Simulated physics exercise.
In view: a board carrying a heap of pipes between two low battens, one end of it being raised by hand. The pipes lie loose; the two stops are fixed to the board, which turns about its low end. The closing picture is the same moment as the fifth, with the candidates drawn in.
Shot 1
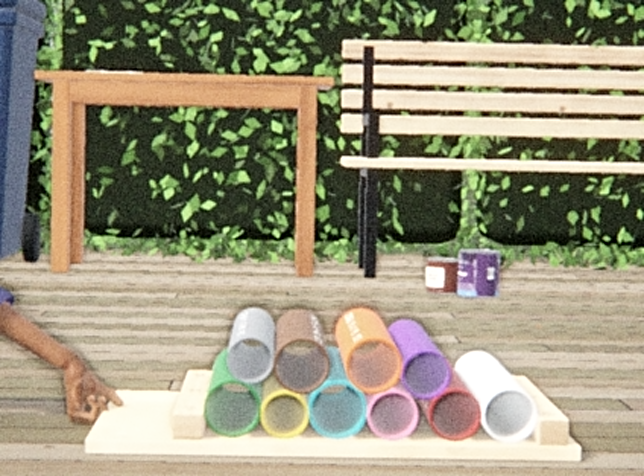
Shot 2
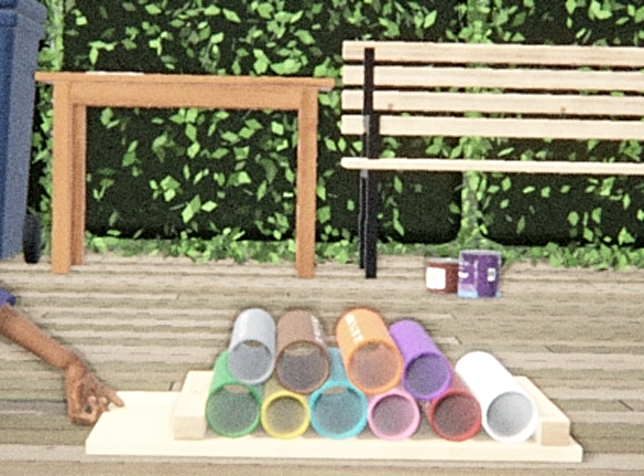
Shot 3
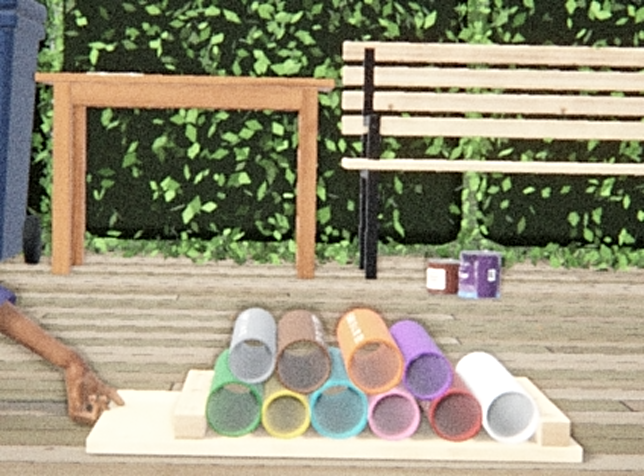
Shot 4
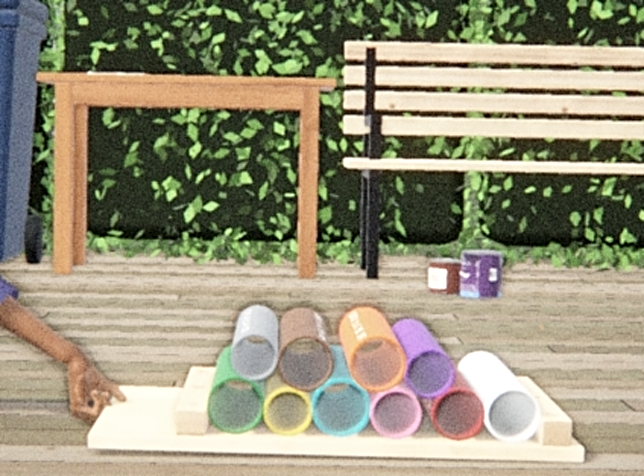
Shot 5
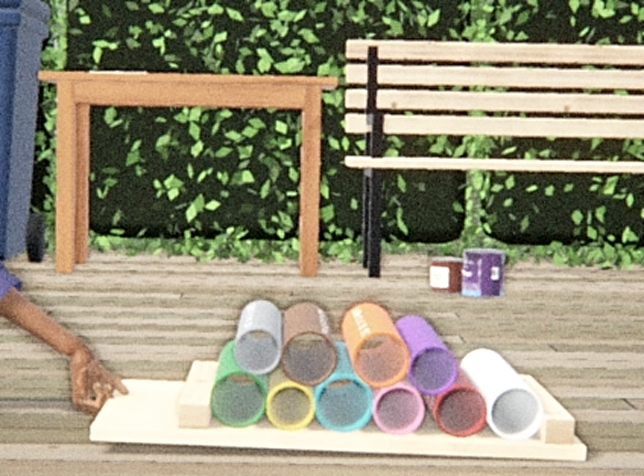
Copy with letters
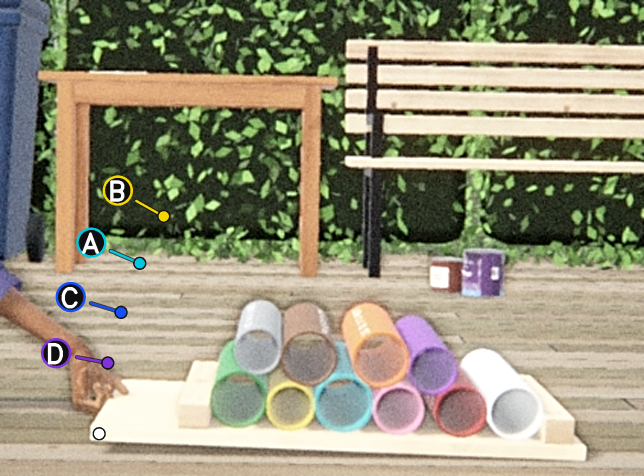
At the start, a hand grips the left end of a pale board on a wooden deck, where colourful pipes lie heaped between two battens, and little moves. Then the hand lifts that end slightly, tilting the board a little, while the pipes stay stacked in the same arrangement.
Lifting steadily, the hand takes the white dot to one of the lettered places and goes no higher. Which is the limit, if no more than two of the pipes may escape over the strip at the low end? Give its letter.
Mark C is as high as it can go.
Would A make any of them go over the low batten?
At A: Yes.
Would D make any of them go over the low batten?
At D: No.
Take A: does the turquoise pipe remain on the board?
Yes, with A.
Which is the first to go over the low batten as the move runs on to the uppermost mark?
First is the purple one.
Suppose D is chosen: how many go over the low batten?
The count is none.
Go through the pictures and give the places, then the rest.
Yellow pipe (285, 415); turquoise pipe (338, 410); pink pipe (393, 415), in the first frame.
Pink pipe (393, 416); red pipe (457, 416), in the second frame.
Board (331, 412); green pipe (234, 409); yellow pipe (286, 415); turquoise pipe (340, 411), in the third frame.
Board (333, 409); green pipe (236, 406); yellow pipe (288, 412), in the fourth frame.
Board (335, 405); green pipe (238, 400); yellow pipe (291, 407), in the fifth frame.
On the marked copy, A at (140, 263); B at (164, 216); C at (121, 312); D at (108, 363); the white dot at (99, 434).
With C. Early on, board at 13°.
Further on, board at 16°.
At the end, board at 16°, one over the low batten (purple).
As for the rest, A three over the low batten (orange, brown, purple); B four over the low batten (orange, brown, grey, purple); D none over the low batten.
